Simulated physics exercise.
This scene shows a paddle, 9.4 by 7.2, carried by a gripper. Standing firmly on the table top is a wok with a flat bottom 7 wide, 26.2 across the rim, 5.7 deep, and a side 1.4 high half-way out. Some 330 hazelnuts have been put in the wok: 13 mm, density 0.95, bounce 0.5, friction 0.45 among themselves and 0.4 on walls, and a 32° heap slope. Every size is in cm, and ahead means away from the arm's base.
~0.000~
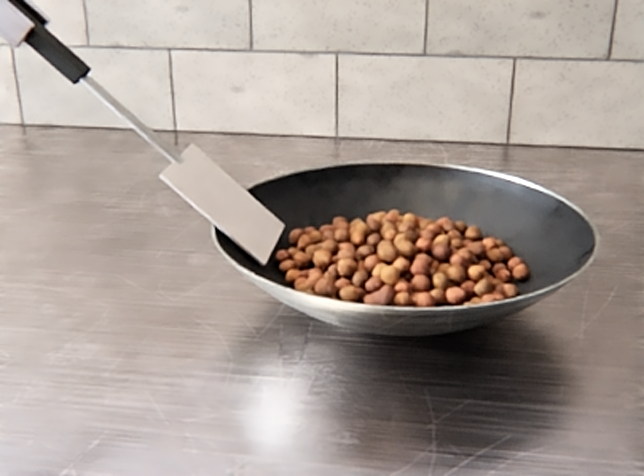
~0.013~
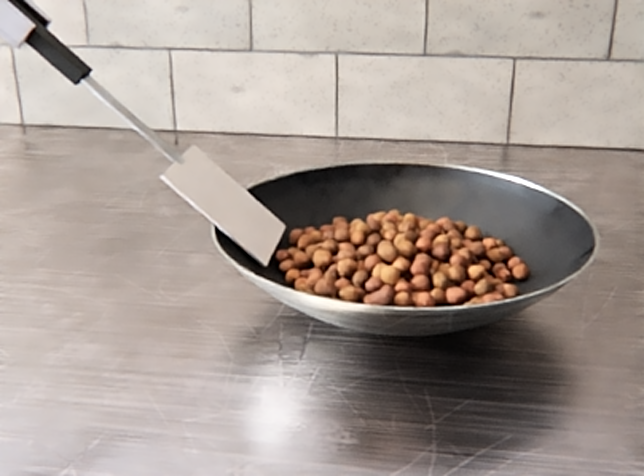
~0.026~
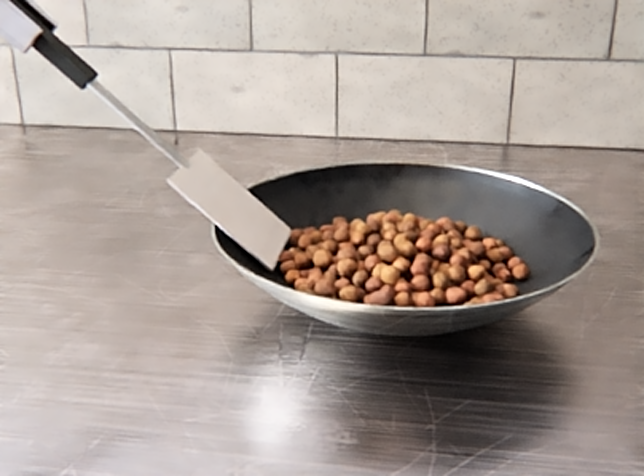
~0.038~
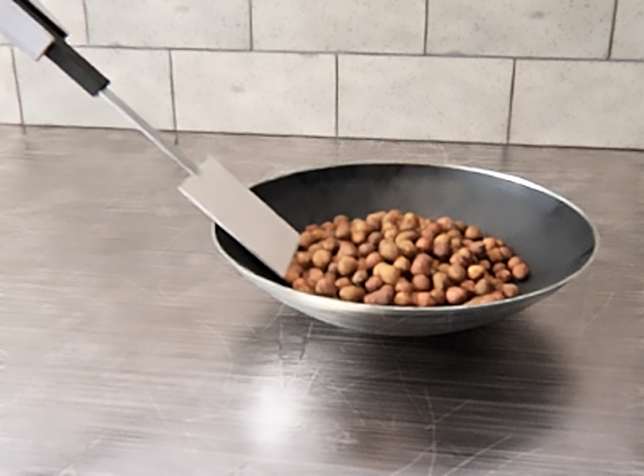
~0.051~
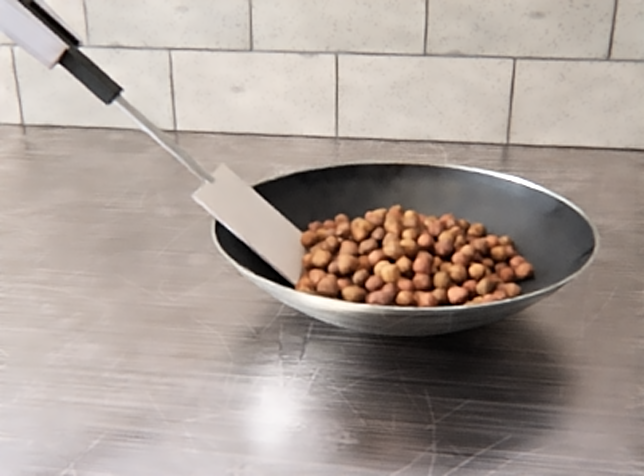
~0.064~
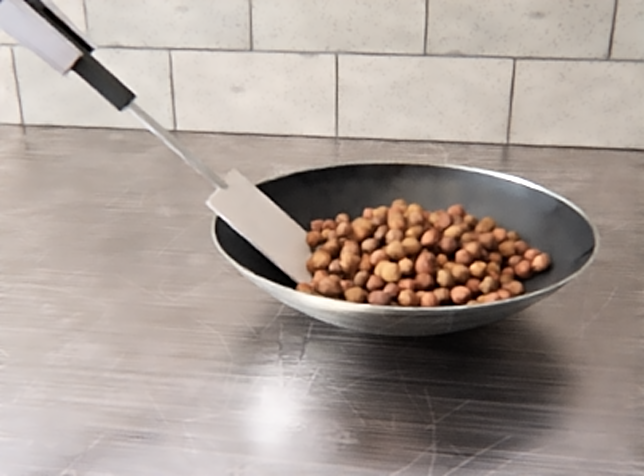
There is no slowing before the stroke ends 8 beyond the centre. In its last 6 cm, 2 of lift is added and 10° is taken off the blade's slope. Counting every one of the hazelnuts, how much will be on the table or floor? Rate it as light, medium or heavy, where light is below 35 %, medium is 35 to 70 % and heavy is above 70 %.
Rating: Light.
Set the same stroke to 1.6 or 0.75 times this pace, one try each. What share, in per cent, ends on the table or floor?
About 45 and 20 per cent.
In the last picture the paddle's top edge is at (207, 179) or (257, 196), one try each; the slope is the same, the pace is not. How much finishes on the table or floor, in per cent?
Try one roughly 10 per cent; try two roughly 50 per cent.
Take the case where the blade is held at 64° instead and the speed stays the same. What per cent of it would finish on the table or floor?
My guess is close to 35 per cent.
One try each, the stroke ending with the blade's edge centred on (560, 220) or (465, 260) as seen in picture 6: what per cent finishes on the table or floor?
Close to 45 and close to 5 per cent, respectively.
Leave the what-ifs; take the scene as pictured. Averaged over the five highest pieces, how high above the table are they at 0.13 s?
Around 6 cm above the table.
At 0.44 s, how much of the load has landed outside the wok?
Some 20 per cent of the load.
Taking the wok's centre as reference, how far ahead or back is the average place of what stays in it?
Some 4.5 cm ahead of the centre.
After 0.13 s, sloping 42°, highest piece 7 above the table; 327 in the wok.
After 0.20 s, sloping 39°, highest piece 7 above the table; 325 in the wok, 2 on the blade or in flight.
After 0.44 s, sloping 32°, highest piece 7 above the table; 256 in the wok, 61 on the table or floor, 10 on the blade or in flight.
After 1.49 s, sloping 32°, highest piece 7 above the table; 253 in the wok, 74 on the table or floor.
In the end, 253 in the wok, 74 on the table or floor. That is 23 % on the table or floor.
